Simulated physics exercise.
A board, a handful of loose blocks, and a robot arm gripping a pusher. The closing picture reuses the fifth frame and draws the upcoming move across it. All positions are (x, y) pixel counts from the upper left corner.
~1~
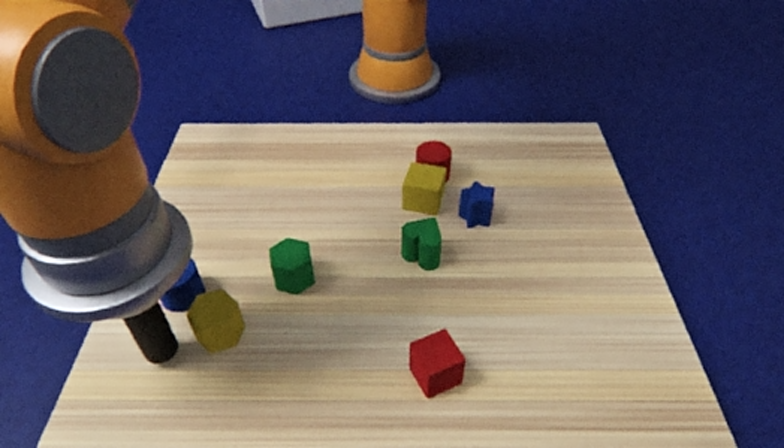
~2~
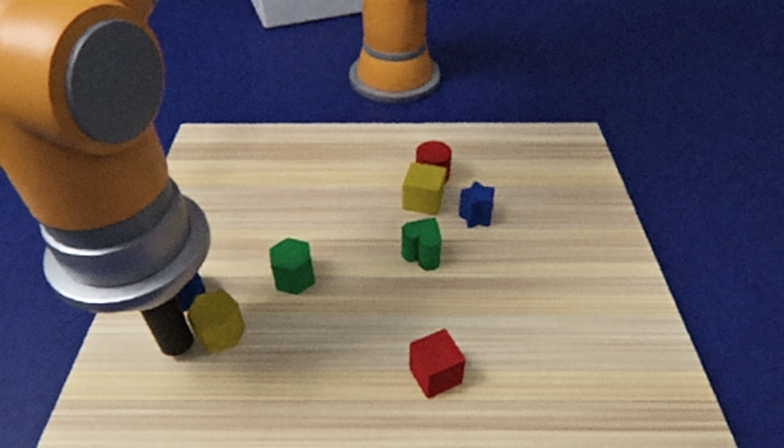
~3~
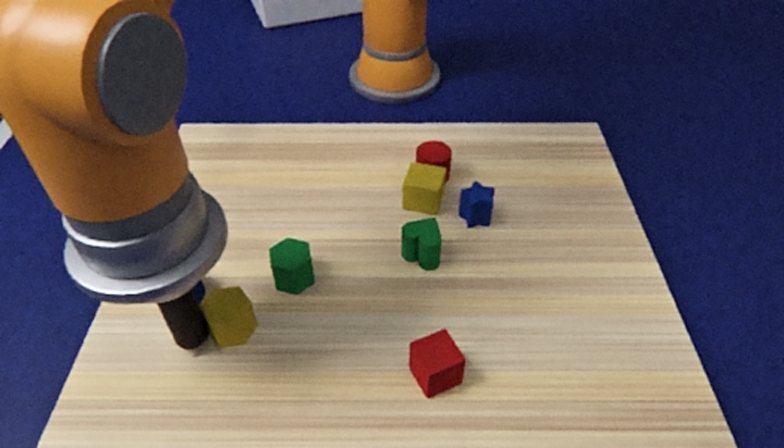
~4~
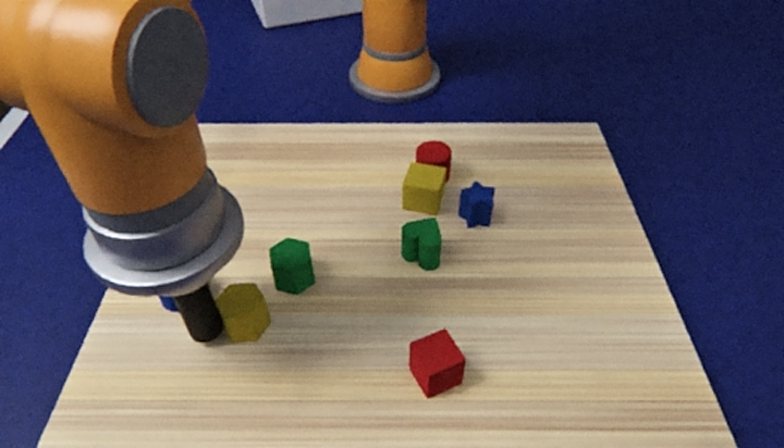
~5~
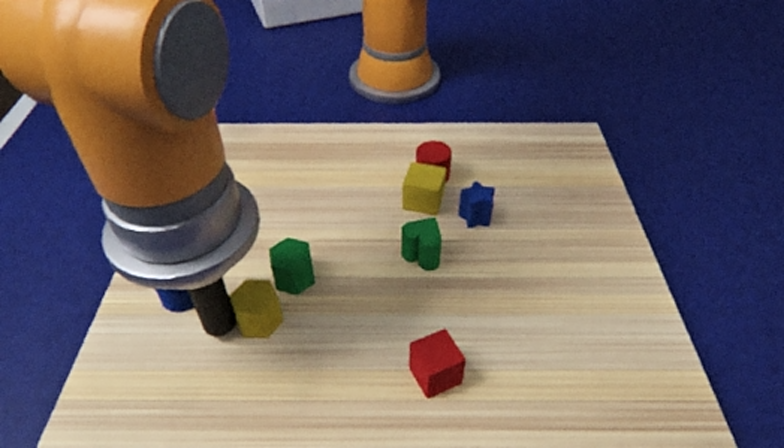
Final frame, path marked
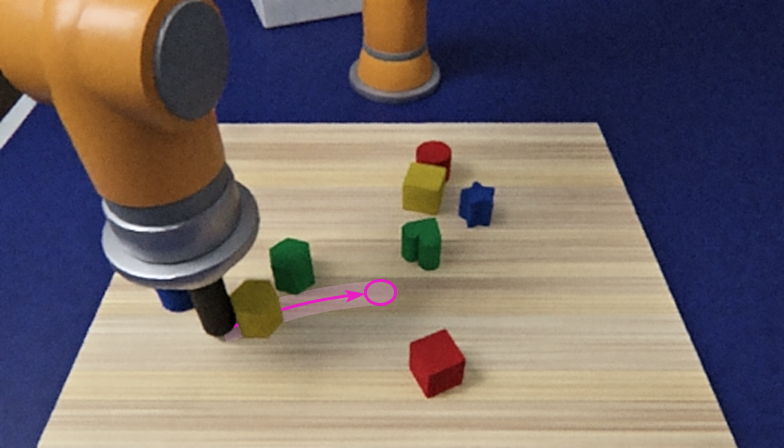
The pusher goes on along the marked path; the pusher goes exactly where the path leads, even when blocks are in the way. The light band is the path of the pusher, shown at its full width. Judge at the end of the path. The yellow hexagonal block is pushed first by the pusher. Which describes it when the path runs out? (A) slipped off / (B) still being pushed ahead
My answer is option B.
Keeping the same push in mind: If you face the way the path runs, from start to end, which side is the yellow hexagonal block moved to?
It gets pushed right.
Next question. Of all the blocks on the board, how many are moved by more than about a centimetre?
By the end of the path, one block has moved more than about a centimetre.
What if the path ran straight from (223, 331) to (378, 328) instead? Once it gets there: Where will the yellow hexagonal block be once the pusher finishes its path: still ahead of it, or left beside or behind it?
Left aside or behind.
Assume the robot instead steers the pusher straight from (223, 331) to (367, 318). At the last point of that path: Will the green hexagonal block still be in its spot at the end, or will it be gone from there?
By the time the path is finished, it has hardly shifted at all.
The drawn path runs from (223, 331) through (302, 304) to (380, 292).
What follows on the original path. One third of the way, pusher (274, 304); yellow hexagonal block (308, 283), turned 20° clockwise; green hexagonal block (293, 250), turned 15° anticlockwise.
Two thirds of the way, pusher (329, 291); yellow hexagonal block (364, 277), turned 45° clockwise; green hexagonal block (293, 250), turned 15° anticlockwise.
At the end, pusher (380, 285); blue circle not moved; yellow hexagonal block (417, 275), turned 55° clockwise; green hexagonal block (293, 250), turned 15° anticlockwise.
